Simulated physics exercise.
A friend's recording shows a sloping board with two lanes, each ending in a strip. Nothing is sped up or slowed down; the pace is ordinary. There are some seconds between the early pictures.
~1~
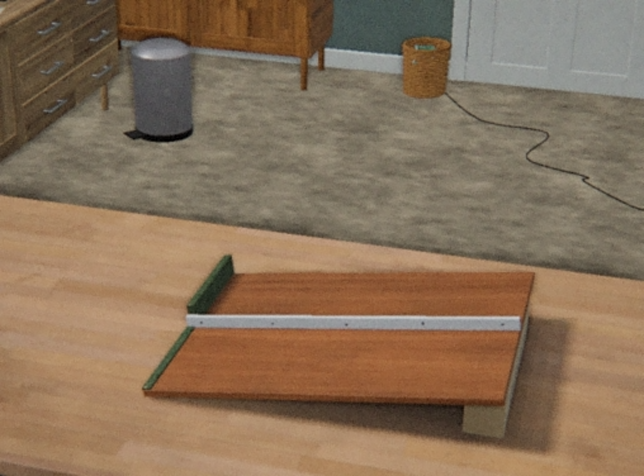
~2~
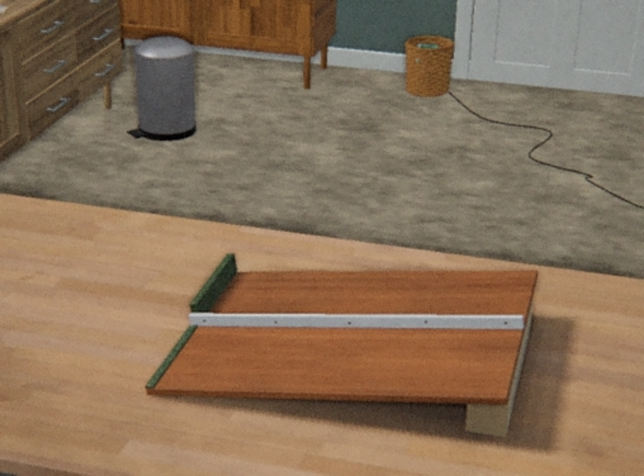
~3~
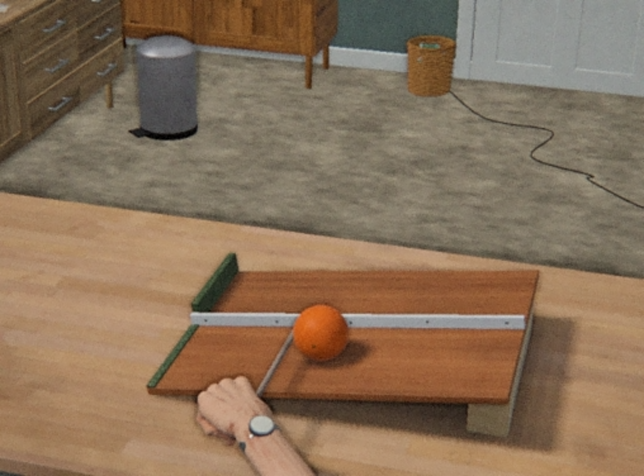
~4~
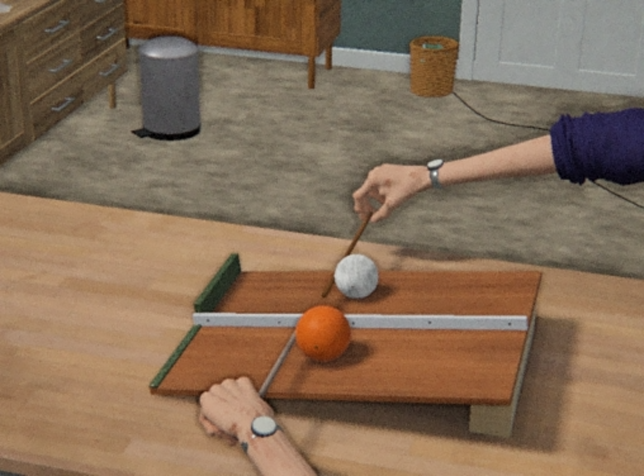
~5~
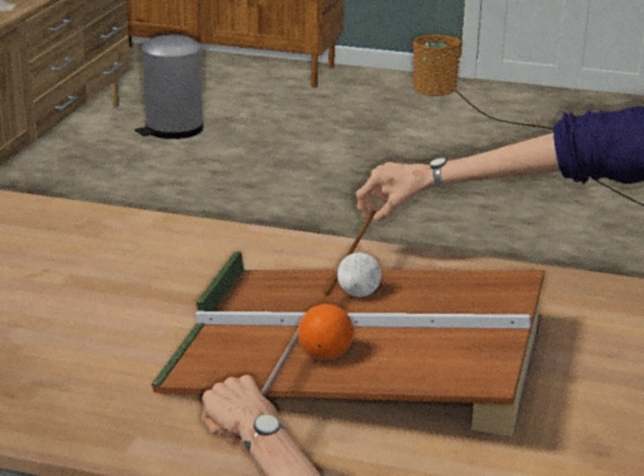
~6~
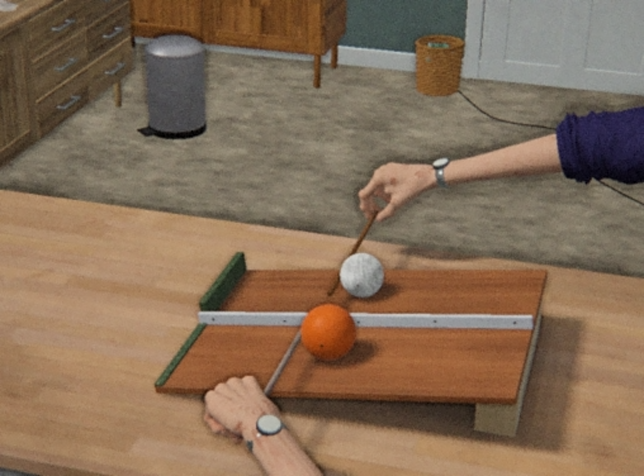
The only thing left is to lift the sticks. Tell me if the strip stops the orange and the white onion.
Note - orange drops off the end; white onion stays put.
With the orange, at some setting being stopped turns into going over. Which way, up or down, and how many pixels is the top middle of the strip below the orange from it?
It would take a shift of about 8 pixels, up.
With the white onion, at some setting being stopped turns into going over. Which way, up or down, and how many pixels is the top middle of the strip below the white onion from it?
It has to move 12 pixels down.
Then, 0.50 s after the last picture, orange rolling on the board near (258, 333); white onion rolling on the board near (297, 276).
Then, 0.92 s after the last picture, orange off the board near (107, 329); white onion rolling on the board near (249, 276).
Then, 1.32 s after the last picture, orange off the board; white onion resting against the strip near (246, 276).
By the end, the orange runs past the strip; the white onion gets caught, near (246, 276).
